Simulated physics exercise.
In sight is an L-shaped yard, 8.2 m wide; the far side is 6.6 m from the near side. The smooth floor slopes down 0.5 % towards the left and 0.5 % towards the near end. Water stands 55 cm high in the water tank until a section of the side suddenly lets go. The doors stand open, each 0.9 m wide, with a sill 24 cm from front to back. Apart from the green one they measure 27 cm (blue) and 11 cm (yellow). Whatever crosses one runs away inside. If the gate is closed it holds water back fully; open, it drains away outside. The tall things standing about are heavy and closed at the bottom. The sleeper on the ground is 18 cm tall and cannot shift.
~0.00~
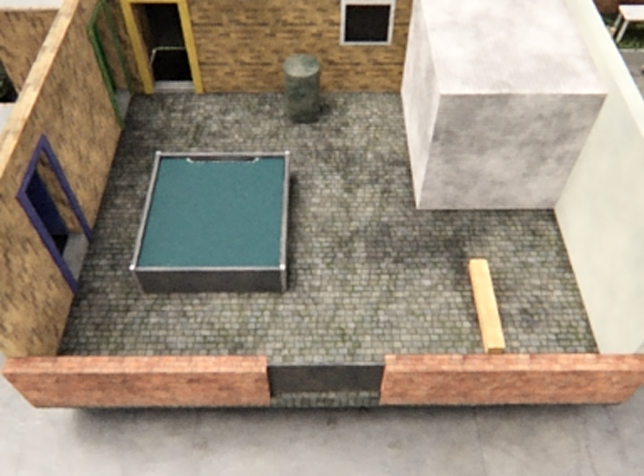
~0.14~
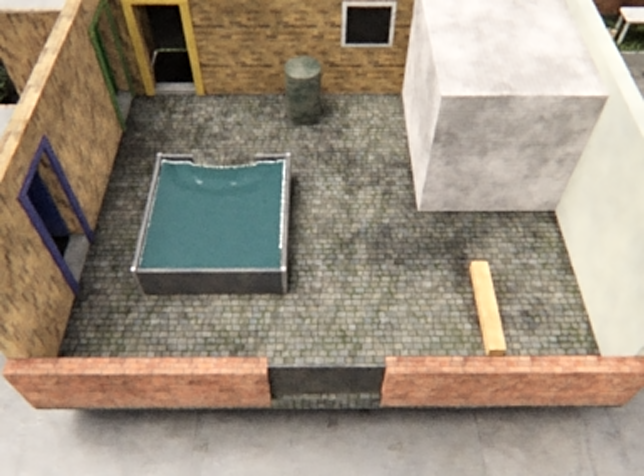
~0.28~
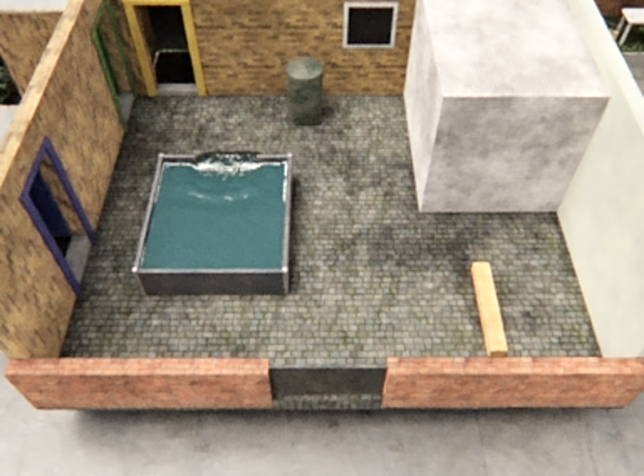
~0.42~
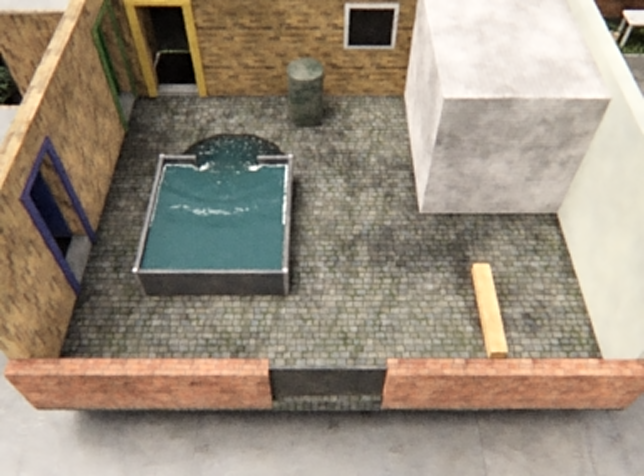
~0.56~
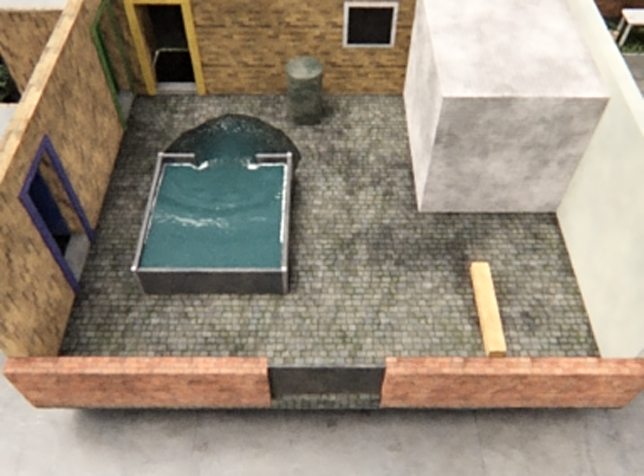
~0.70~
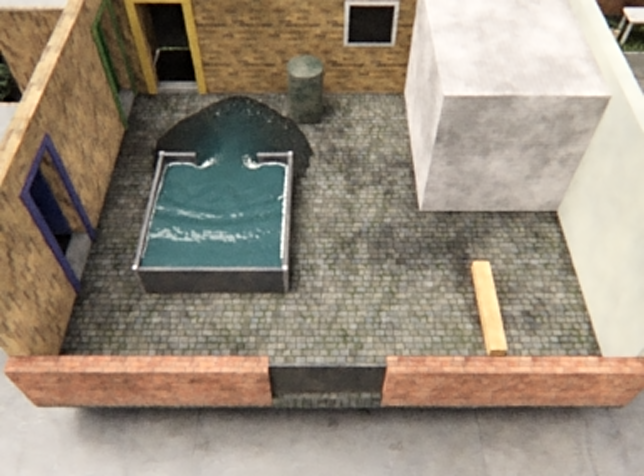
Water poured out through a gap in the far side of a low square tank in a walled yard, then spread across the paving in a widening dark pool while ripples crossed the tank.
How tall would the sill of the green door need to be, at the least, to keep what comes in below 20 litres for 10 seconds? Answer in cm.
It would have to be roughly 24 cm high.
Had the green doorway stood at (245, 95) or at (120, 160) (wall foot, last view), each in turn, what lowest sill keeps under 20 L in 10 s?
Roughly 25 and 7.0 cm.
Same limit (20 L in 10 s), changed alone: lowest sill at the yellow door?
Roughly 19 cm at yellow.
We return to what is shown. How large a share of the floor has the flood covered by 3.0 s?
About 30 per cent.
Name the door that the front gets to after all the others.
It is the blue one.
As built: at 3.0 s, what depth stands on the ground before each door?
Depths in cm: Blue 0, yellow 23, green 24.
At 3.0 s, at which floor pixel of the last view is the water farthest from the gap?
At about (398, 96).
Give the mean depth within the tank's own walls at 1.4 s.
Roughly 43 cm on average.
After 1.4 s water covers 20 % of the floor, deepest (34 cm) near (226, 176); it has not reached the green door.
After 3.0 s water covers 30 % of the floor, deepest (30 cm) near (134, 102); 24 cm at the green door, 16 litres in over its 21 cm sill.
After 10.0 s water covers 80 % of the floor, deepest (16 cm) near (51, 383); 12 cm at the green door, 38 litres in over its 21 cm sill.
At the green door as built, the water arrived by 1.7 s and peaked near 26 cm at 3.4 s.
Run again over the same 10 s with other heights there, 38 litres in over 21 cm, 5 litres over 28 cm. The limit of 20 litres is kept from about 24 cm up.
